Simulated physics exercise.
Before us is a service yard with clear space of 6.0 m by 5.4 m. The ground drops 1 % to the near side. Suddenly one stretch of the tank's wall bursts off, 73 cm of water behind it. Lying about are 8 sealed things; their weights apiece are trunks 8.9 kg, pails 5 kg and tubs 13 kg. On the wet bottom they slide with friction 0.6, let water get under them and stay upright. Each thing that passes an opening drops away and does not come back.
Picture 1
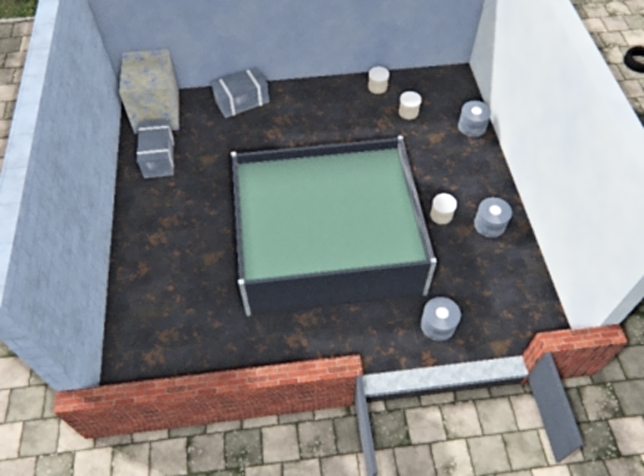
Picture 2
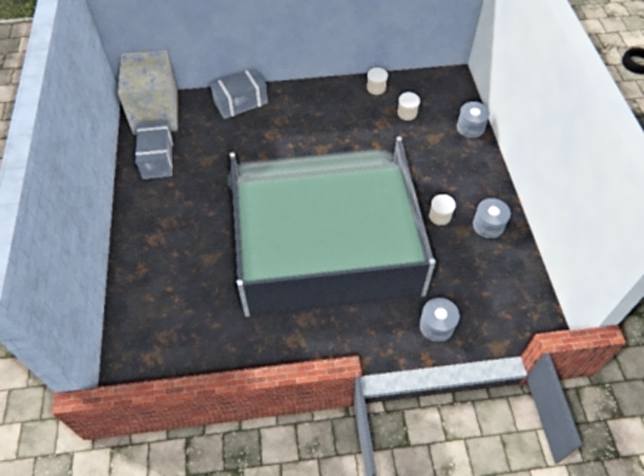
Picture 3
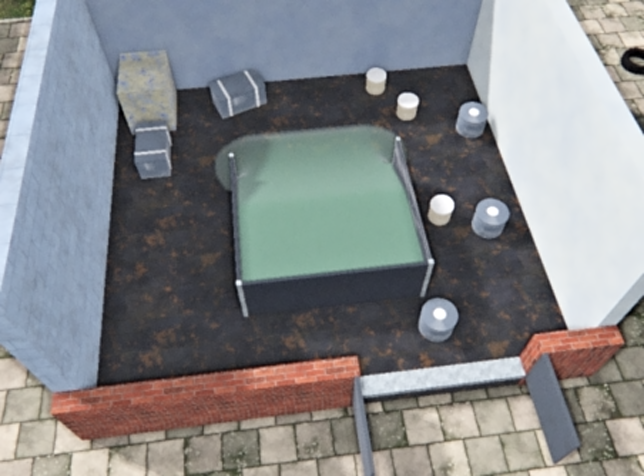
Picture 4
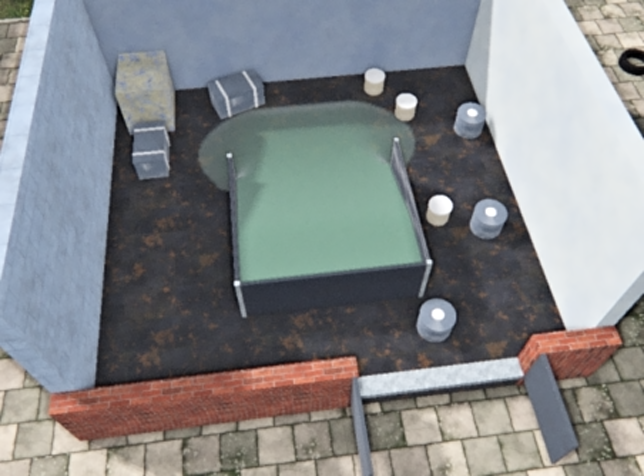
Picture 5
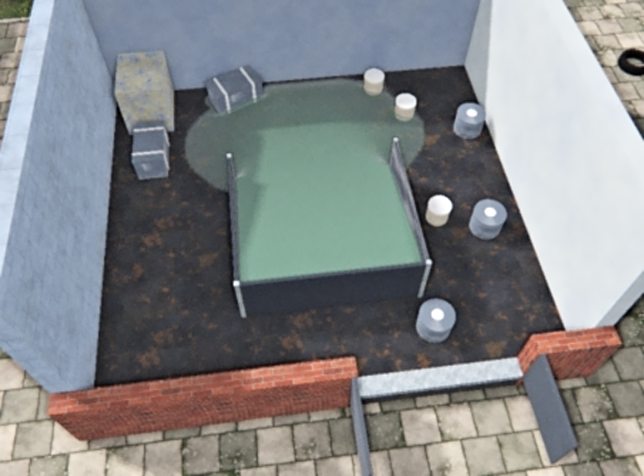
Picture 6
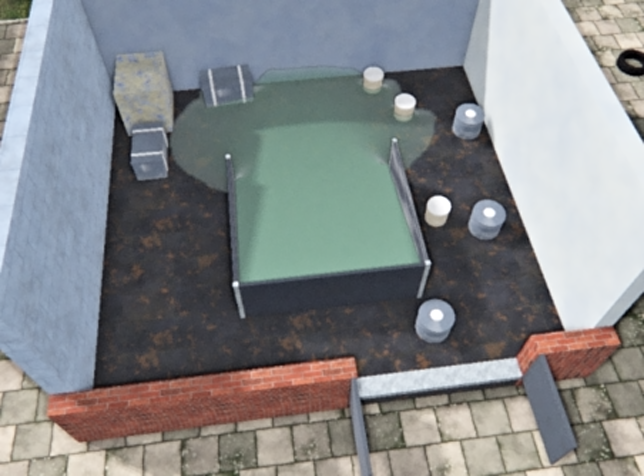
At the start, green water fills a square tank in the middle of a walled yard, with boxes and round containers standing around it. The tank's far side gives way and water spreads out across the dark floor toward the back wall, where a strapped trunk turns and shifts slightly left.
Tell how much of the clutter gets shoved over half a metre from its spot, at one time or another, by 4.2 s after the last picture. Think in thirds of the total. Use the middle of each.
My answer: Two thirds or more of the total.
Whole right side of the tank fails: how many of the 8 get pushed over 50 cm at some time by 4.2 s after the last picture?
Then it comes to 7 of them.
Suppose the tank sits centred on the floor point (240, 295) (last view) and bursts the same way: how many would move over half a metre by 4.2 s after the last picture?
Result: 7 of them.
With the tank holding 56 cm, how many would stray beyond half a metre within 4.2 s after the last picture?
I count 7 of them in that case.
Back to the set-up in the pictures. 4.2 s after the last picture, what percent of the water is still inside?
Remaining: Approx. 98 per cent.
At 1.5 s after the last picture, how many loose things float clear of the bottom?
The count is 3.
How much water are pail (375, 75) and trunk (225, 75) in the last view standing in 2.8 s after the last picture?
Roughly 24 and 11 cm.
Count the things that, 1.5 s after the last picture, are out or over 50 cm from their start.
The count is 3.
Then, 0.4 s after the last picture 0 of 8 are over 50 cm from their spots; 2 afloat.
Then, 1.5 s after the last picture 3 of 8 are over 50 cm from their spots; 3 afloat.
Then, 2.8 s after the last picture 6 of 8 are over 50 cm from their spots; 4 afloat.
Then, 4.2 s after the last picture 8 of 8 are over 50 cm from their spots, and 8 have been at some point; 4 afloat.
